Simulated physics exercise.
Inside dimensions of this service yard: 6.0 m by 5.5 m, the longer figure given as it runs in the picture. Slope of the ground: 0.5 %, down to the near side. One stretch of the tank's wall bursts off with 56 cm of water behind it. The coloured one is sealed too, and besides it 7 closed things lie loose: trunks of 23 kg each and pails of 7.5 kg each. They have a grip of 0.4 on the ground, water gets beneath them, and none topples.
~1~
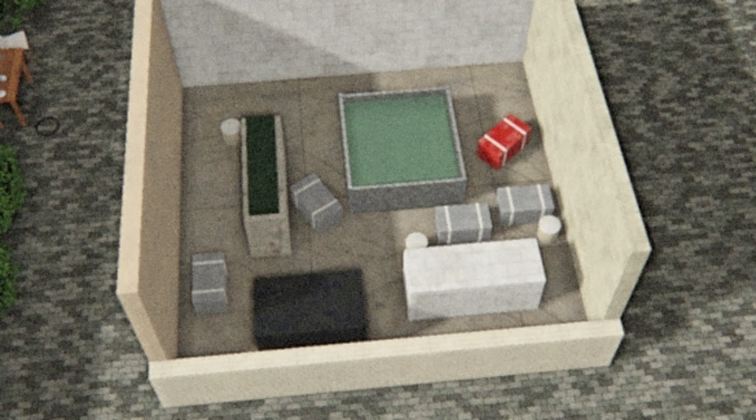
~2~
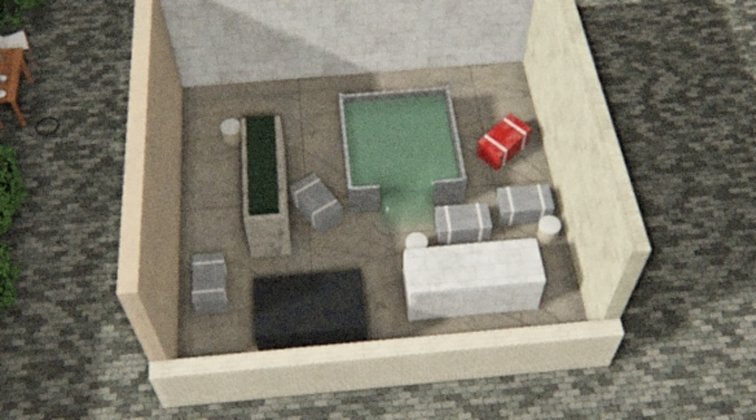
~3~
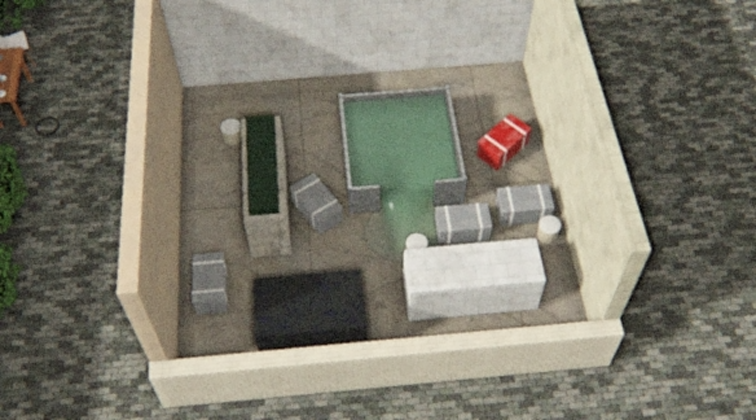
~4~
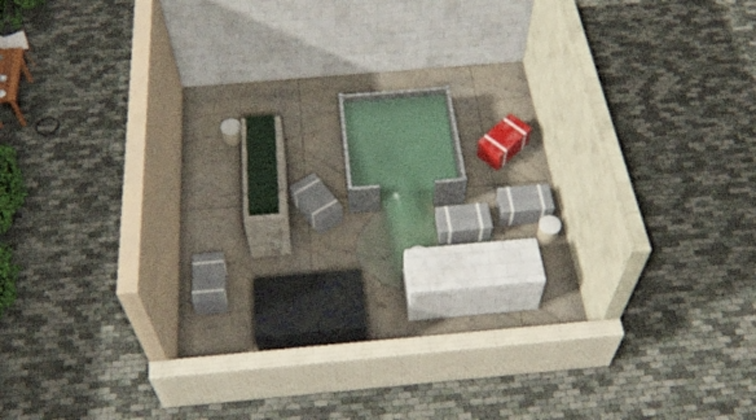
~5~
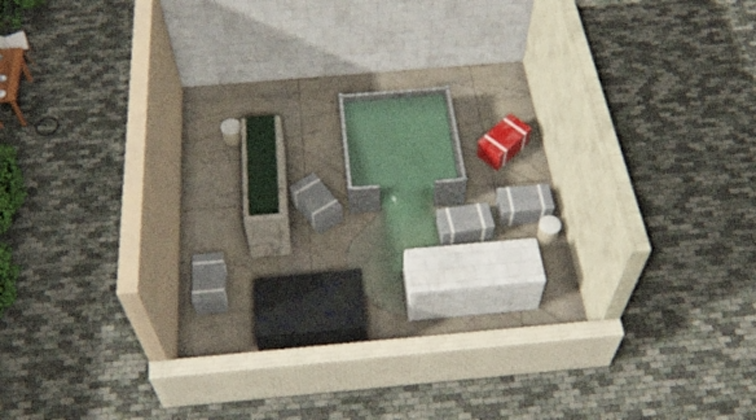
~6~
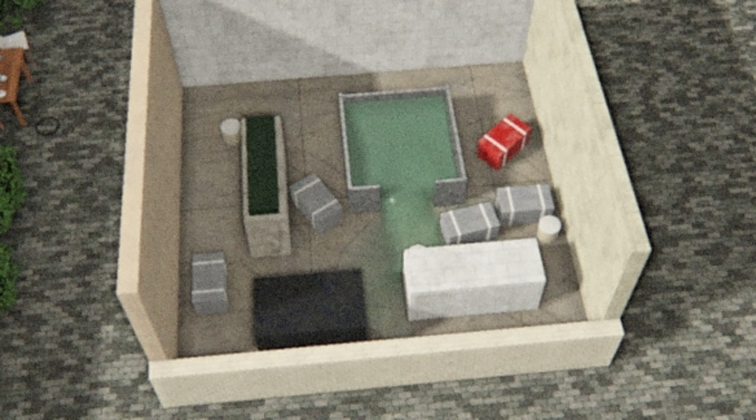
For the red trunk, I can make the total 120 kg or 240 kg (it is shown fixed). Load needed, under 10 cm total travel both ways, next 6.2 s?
Lower.
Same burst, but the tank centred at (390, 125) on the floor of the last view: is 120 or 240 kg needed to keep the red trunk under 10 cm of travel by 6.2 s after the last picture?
Then the outcome is clear: Even the lighter works.
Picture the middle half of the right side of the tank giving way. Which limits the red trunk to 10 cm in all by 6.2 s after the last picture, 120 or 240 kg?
Answer: The big one only.
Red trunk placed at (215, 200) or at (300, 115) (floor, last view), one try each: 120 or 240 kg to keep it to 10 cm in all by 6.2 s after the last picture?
Well, the little one does for the first, the little one does for the second.
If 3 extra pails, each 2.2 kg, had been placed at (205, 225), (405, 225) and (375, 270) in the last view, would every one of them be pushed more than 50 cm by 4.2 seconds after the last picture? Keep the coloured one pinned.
Results, in sequence: Exceeded / exceeded / exceeded.
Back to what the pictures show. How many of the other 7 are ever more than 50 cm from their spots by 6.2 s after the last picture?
The number is 5.
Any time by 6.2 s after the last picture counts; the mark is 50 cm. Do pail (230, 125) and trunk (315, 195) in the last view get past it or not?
The first is within the limit, the second within the limit.
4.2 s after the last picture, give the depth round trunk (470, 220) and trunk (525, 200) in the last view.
First about 9 cm, second about 8 cm.
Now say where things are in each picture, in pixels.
The first frame shows the red trunk at (505, 135), on the bottom; water covers 3.0 m2; 0 of 8 have shifted.
The second frame shows the red trunk at (505, 135), on the bottom; water covers 3.4 m2; 0 of 8 have shifted.
The third frame shows the red trunk at (505, 135), on the bottom; 3.9 m2 under water; 0 of 8 have shifted.
The fourth frame shows the red trunk at (505, 135), on the bottom; water covers 4.5 m2; 1 of 8 have shifted.
The fifth frame shows the red trunk at (505, 135) rests on the ground; 5.1 m2 under water; 1 of 8 have shifted.
The sixth frame shows the red trunk at (505, 135) rests on the ground; 5.8 m2 under water; 2 of 8 have shifted.
Then, 0.6 s after the last picture the red trunk would be 0 cm from its start with 120 kg and 0 cm from its start with 240 kg; 0 cm of water round it then.
Then, 2.3 s after the last picture the red trunk would be 1 cm from its start with 120 kg and 0 cm from its start with 240 kg; 4 cm of water round it then.
Then, 4.2 s after the last picture the red trunk would be 1 cm from its start with 120 kg and 0 cm from its start with 240 kg; 5 cm of water round it then.
Then, 6.2 s after the last picture the red trunk would be 1 cm from its start with 120 kg and 0 cm from its start with 240 kg; 6 cm of water round it then.
